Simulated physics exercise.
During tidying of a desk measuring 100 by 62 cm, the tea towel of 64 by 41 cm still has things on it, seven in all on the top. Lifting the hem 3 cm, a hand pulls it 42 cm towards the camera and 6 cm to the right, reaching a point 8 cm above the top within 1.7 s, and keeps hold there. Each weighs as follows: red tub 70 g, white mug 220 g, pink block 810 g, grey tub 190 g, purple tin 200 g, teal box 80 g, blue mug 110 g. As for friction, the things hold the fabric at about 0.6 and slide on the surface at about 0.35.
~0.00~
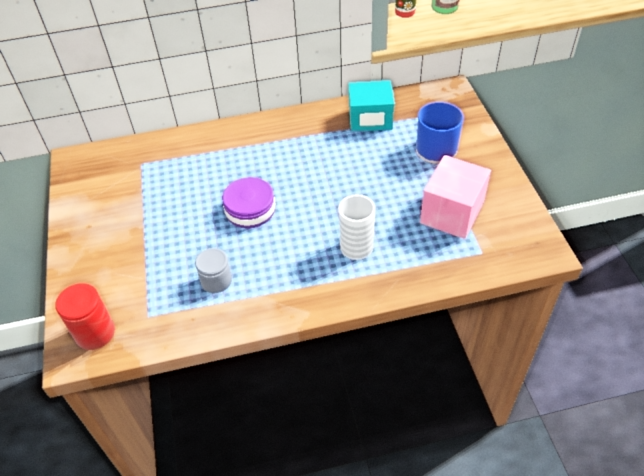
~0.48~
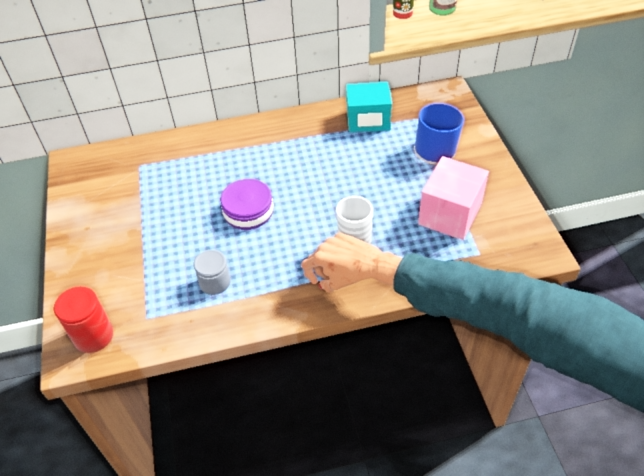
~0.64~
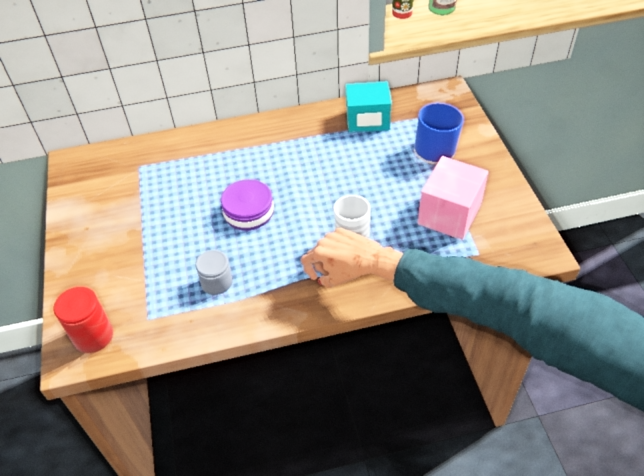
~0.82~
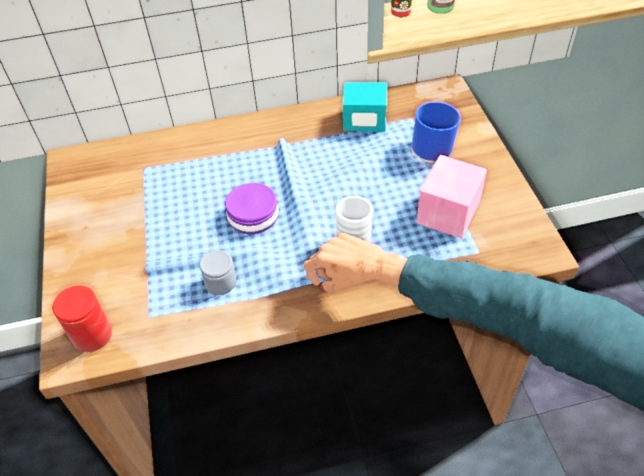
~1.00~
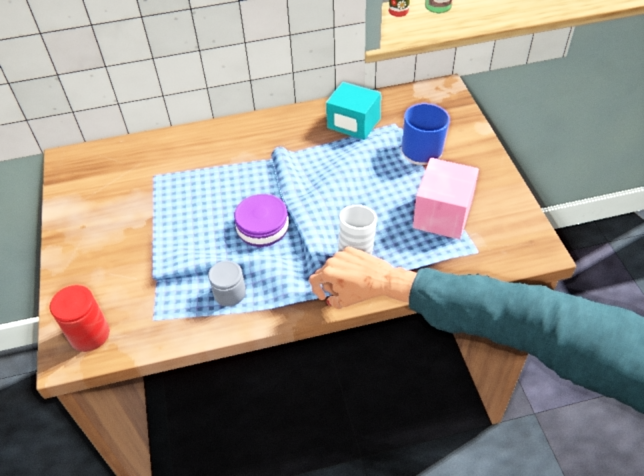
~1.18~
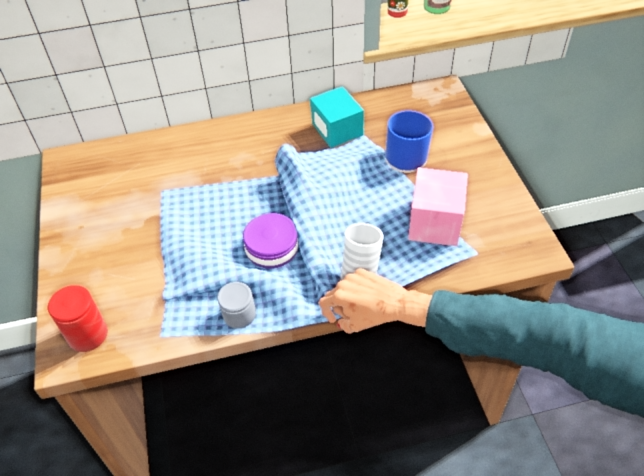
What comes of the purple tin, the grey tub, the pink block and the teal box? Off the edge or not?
In the end the purple tin fails to stay up. The grey tub fails to stay up. The pink block fails to stay up. The teal box never comes down.
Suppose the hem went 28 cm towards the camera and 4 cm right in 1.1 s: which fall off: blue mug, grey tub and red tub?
So the blue mug does not fall, the grey tub comes down, and the red tub does not fall.
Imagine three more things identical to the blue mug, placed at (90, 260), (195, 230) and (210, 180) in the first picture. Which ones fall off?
So it goes: The first one is still up there, the next ends up off, the last ends up off.
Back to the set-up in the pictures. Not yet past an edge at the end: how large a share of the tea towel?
Some 5 in a hundred.
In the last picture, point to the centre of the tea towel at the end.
About (342, 396).
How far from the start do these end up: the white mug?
White mug: Off the top.
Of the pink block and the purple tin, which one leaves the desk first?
The purple one leads the way.
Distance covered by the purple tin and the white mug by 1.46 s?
Shift - purple tin 25 cm, white mug 15 cm.
At 1.5 s, 80 % of the tea towel is still over the top; purple tin 23 cm off its start, grey tub on its side, 23 cm off its start, pink block 10 cm off its start.
At 1.8 s, 50 % of the tea towel is still over the top; grey tub over the edge, purple tin 36 cm off its start, pink block 18 cm off its start.
At 2.0 s, 15 % of the tea towel is still over the top; purple tin over the edge, grey tub over the edge, pink block 27 cm off its start at (416, 312).
At 2.3 s, 5 % of the tea towel is still over the top; purple tin over the edge, grey tub over the edge, pink block over the edge.
At 3.9 s, 5 % of the tea towel is still over the top; purple tin over the edge, grey tub over the edge, pink block over the edge, teal box 7 cm off its start at (336, 104).
